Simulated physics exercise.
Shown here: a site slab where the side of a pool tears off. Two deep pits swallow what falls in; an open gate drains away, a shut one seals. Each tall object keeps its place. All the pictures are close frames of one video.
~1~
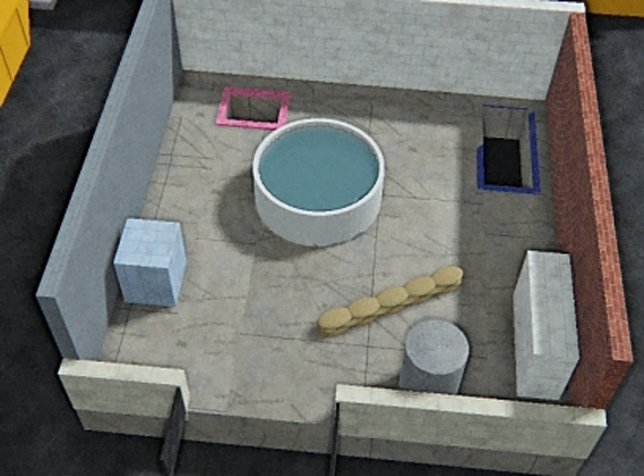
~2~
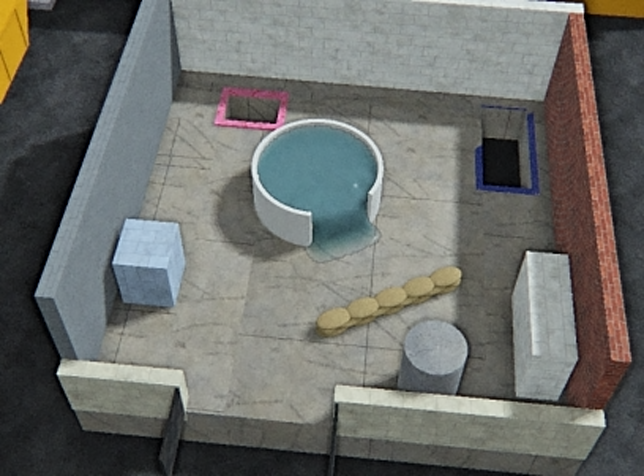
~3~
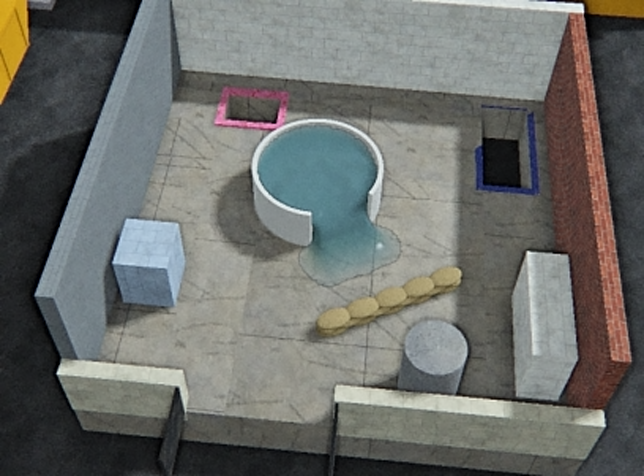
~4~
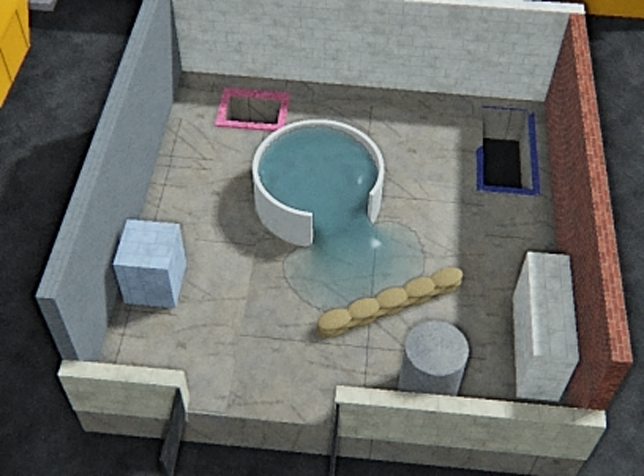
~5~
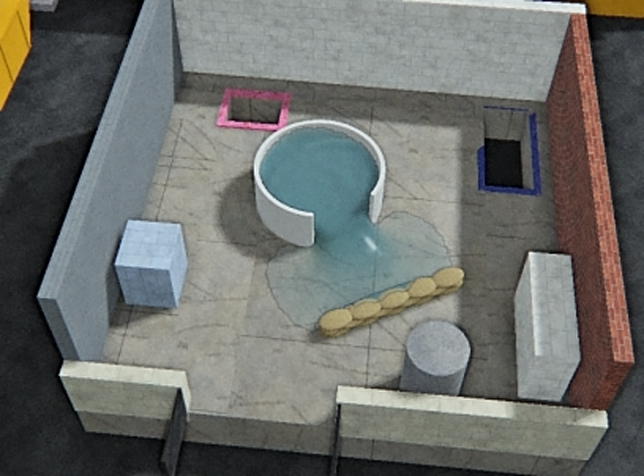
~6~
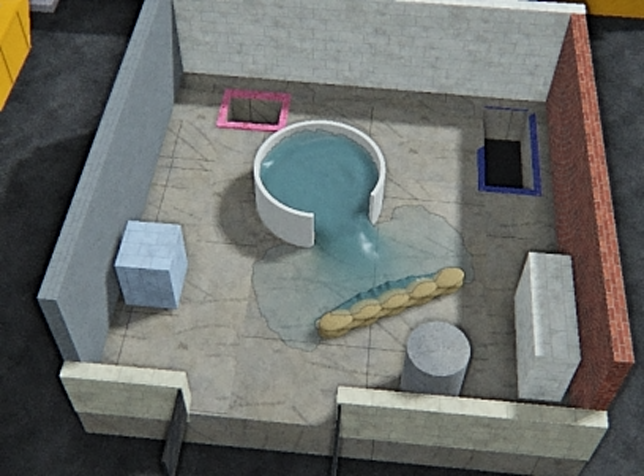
Walled concrete yard where a round white pool opens at its front side, water pouring out and spreading against tan sandbags.
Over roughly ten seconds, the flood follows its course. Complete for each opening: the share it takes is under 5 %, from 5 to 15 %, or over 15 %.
The share the gate takes is over 15 %; the share the blue pit takes is over 15 %; the share the pink pit takes is under 5 %.
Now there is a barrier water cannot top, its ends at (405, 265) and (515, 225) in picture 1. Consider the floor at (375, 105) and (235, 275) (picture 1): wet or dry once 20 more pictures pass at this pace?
Result, in the order given: Unsoaked / swamped.
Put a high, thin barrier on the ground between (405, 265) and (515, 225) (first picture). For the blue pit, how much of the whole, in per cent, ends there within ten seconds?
Blue: About 15 %.
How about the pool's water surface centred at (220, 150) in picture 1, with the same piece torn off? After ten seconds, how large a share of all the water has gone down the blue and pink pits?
I'd say blue gets 14 % and pink gets 0 %.
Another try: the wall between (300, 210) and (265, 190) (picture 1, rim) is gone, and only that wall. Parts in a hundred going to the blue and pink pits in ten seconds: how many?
The blue pit takes 0 per cent and the pink pit 0 per cent.
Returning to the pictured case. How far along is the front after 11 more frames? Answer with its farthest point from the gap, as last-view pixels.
Somewhere about (106, 389).
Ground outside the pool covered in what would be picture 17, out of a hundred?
I'd put it at roughly 45 per cent.
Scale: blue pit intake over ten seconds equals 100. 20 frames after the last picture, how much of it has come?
That share would be near 25 %.
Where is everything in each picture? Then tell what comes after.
The first frame shows the round pool at (319, 168) is whole and still.
In the second frame, the front is at (309, 252), out from the gap at (343, 229).
In the third frame, water pours out at (343, 231) and has run to (395, 251).
In the fourth frame, water pours out at (343, 232) and has run to (342, 309).
In the fifth frame, the front is at (445, 277), out from the gap at (345, 233).
In the sixth frame, the front is at (292, 342), out from the gap at (345, 233).
A moment on, water covers 20 % of the floor; the gate 0 %, the blue pit 0 %, the pink pit 0 %.
Next, water covers 45 % of the floor; the gate 2 %, the blue pit 0 %, the pink pit 0 %.
Then, water covers 55 % of the floor; the gate 5 %, the blue pit 6 %, the pink pit 0 %.
Later, water covers 70 % of the floor; the gate 10 %, the blue pit 16 %, the pink pit 0 %.
In the end, water covers 75 % of the floor; the gate 18 %, the blue pit 26 %, the pink pit 0 %.
